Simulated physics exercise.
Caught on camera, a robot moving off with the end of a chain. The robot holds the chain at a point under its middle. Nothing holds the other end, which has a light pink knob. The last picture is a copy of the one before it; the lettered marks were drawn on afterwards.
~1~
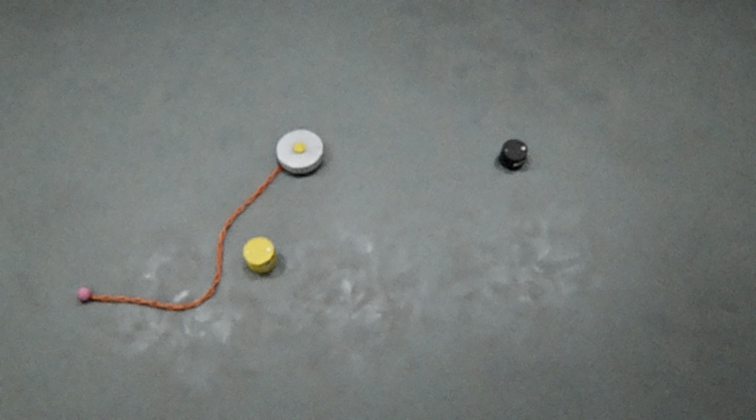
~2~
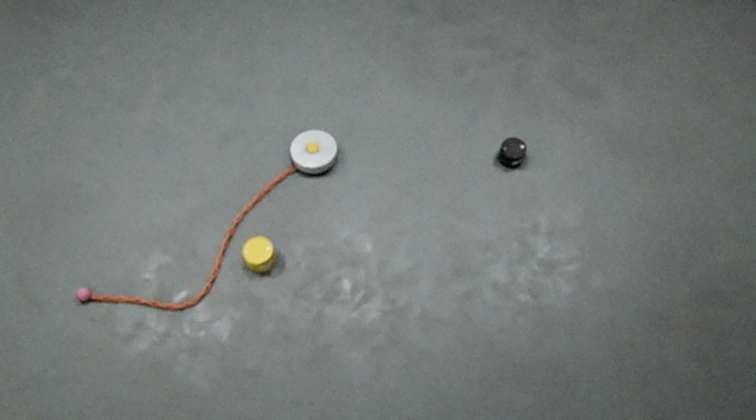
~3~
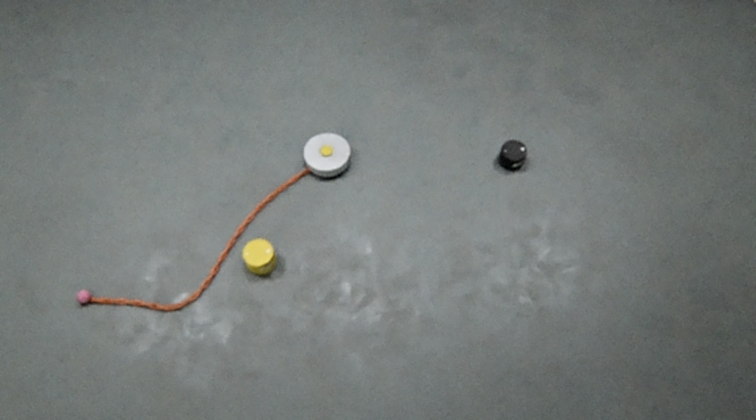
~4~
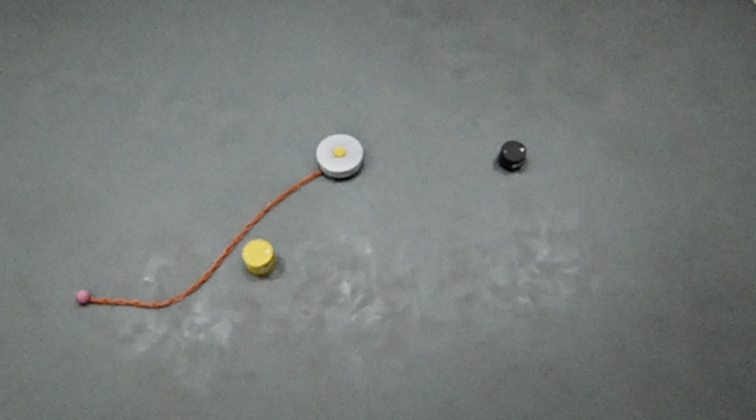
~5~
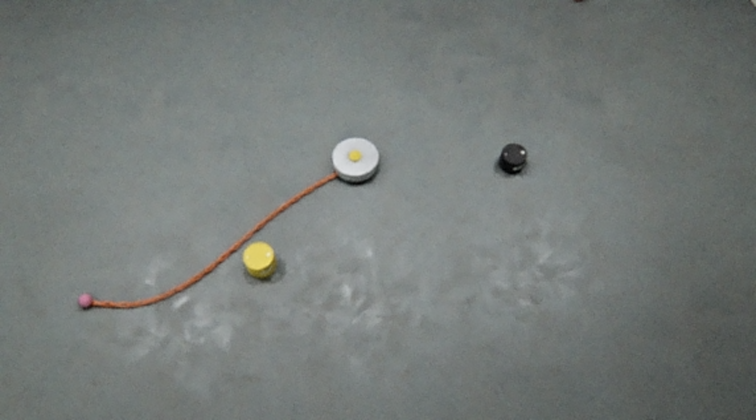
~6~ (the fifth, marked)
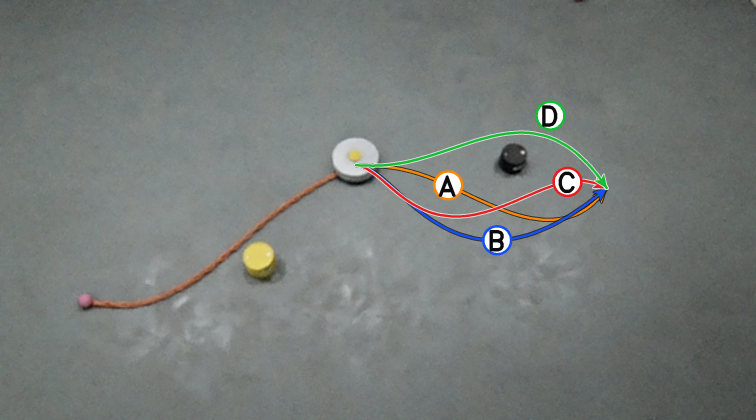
A round white robot with a yellow dot slid slowly to the right across a gray floor, pulling its orange chain straighter, while the pink knob end and the yellow and black tubs stayed put.
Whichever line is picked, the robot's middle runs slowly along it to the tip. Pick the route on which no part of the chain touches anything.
Take A.
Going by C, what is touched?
The yellow tub.
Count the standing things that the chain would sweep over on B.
In all, one.
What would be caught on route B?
The yellow tub.
On the marked copy, A from (356, 165) via (485, 202) to (606, 189); B from (356, 165) via (479, 239) to (607, 188); C from (356, 165) via (475, 215) to (607, 188); D from (356, 165) via (492, 136) to (607, 188).
Taking A. A third of the way, robot (454, 183), middle of the chain (307, 218), free end (162, 280).
Two thirds of the way, robot (554, 216), middle of the chain (398, 223), free end (249, 243).
When it is over, robot (610, 184), middle of the chain (466, 220), free end (318, 231); nothing has been touched.
As for the rest, B meets the yellow tub; C meets the yellow tub; D meets the black tub.
